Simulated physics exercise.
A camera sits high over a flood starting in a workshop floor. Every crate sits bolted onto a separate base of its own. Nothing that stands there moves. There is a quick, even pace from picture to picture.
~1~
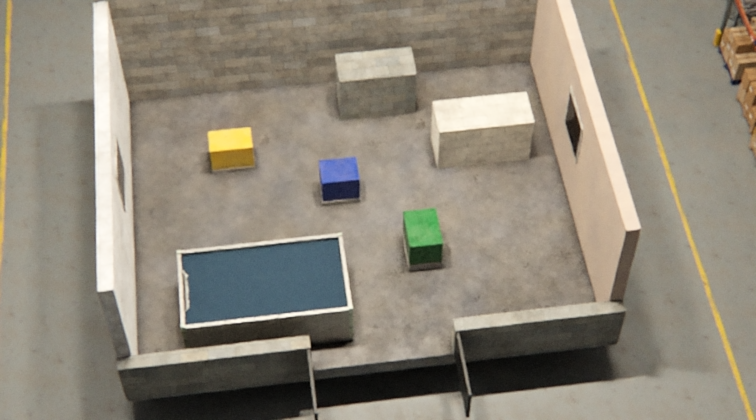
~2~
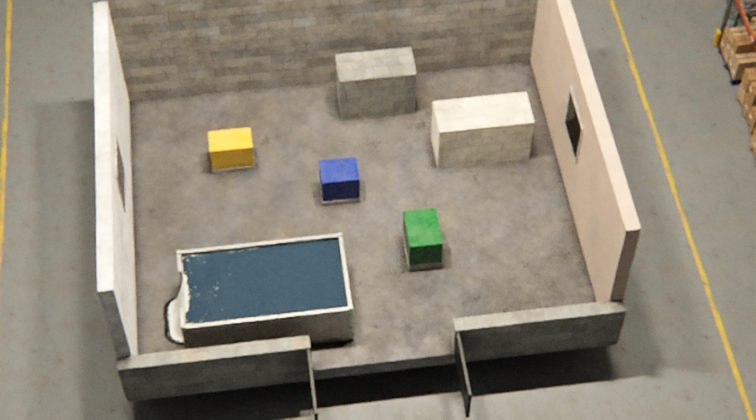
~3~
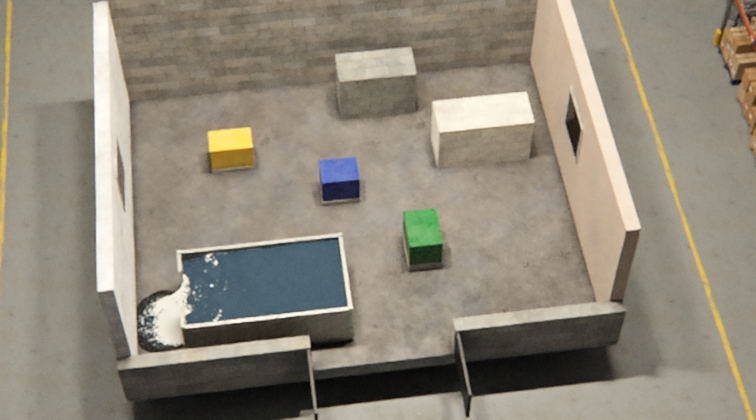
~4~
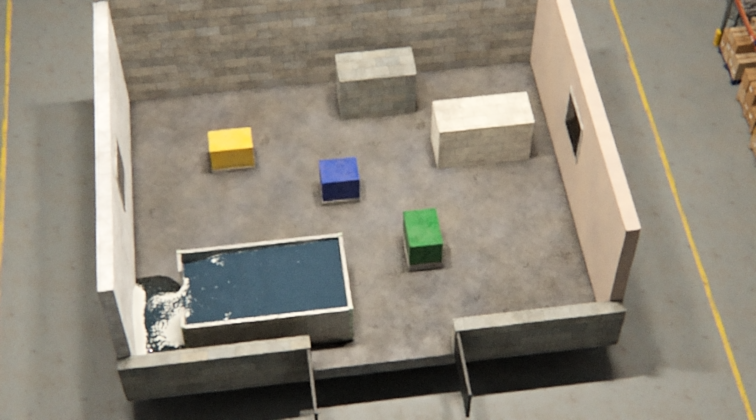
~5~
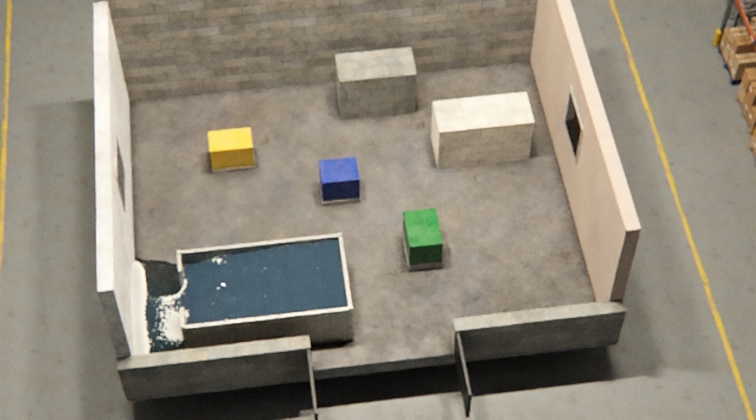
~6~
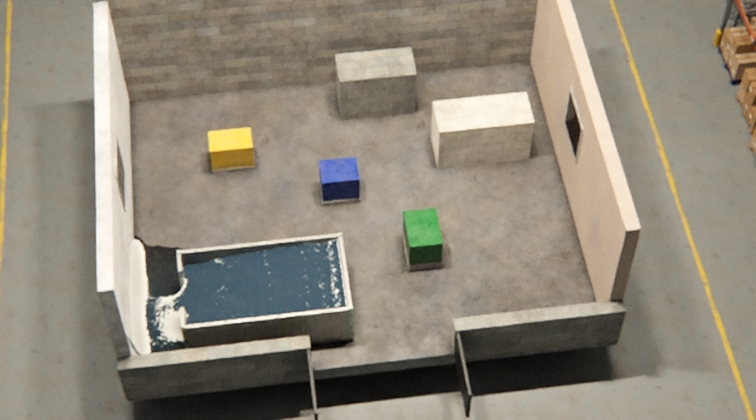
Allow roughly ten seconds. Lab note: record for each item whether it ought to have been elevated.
The green crate will be out of the water's reach. The blue crate will be out of the water's reach. The yellow crate will be within the water's reach.
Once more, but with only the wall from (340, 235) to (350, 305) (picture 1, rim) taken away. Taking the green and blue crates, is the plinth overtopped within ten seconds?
My take: The green one gets flooded, while the blue one gets flooded.
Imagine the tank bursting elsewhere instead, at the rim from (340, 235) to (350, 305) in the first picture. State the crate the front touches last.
Last in line is the one in yellow.
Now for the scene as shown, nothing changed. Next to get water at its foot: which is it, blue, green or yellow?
The crate marked yellow it is.
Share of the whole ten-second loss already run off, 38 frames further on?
Near 65 in a hundred.
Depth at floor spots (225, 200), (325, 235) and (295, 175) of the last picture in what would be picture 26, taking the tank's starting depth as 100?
My figures are about 4, 0 and 6 percent.
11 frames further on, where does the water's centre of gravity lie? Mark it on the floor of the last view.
Around pixel (231, 300) of the last picture.
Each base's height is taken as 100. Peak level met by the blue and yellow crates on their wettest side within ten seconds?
Roughly 80 per cent for the first, 150 per cent for the second.
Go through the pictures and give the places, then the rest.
In the first frame, still water in the tank at (264, 282).
In the second frame, the front is at (175, 302), out from the gap at (187, 308).
In the third frame, the front is at (137, 315), out from the gap at (187, 310).
In the fourth frame, water pours out at (187, 311) and has run to (136, 283).
In the fifth frame, water pours out at (187, 311) and has run to (135, 261).
In the sixth frame, the front is at (135, 239), out from the gap at (187, 310).
A moment on, water covers 15 % of the floor; the green crate not reached, the blue crate not reached, the yellow crate water round its plinth.
Next, water covers 30 % of the floor; the green crate not reached, the blue crate not reached, the yellow crate water round its plinth.
Then, water covers 50 % of the floor; the green crate not reached, the blue crate water round its plinth, the yellow crate water round its plinth.
Later, water covers 75 % of the floor; the green crate water round its plinth, the blue crate water round its plinth, the yellow crate water round its plinth.
In the end, water covers 100 % of the floor; the green crate stayed above the water, the blue crate stayed above the water, the yellow crate was topped.
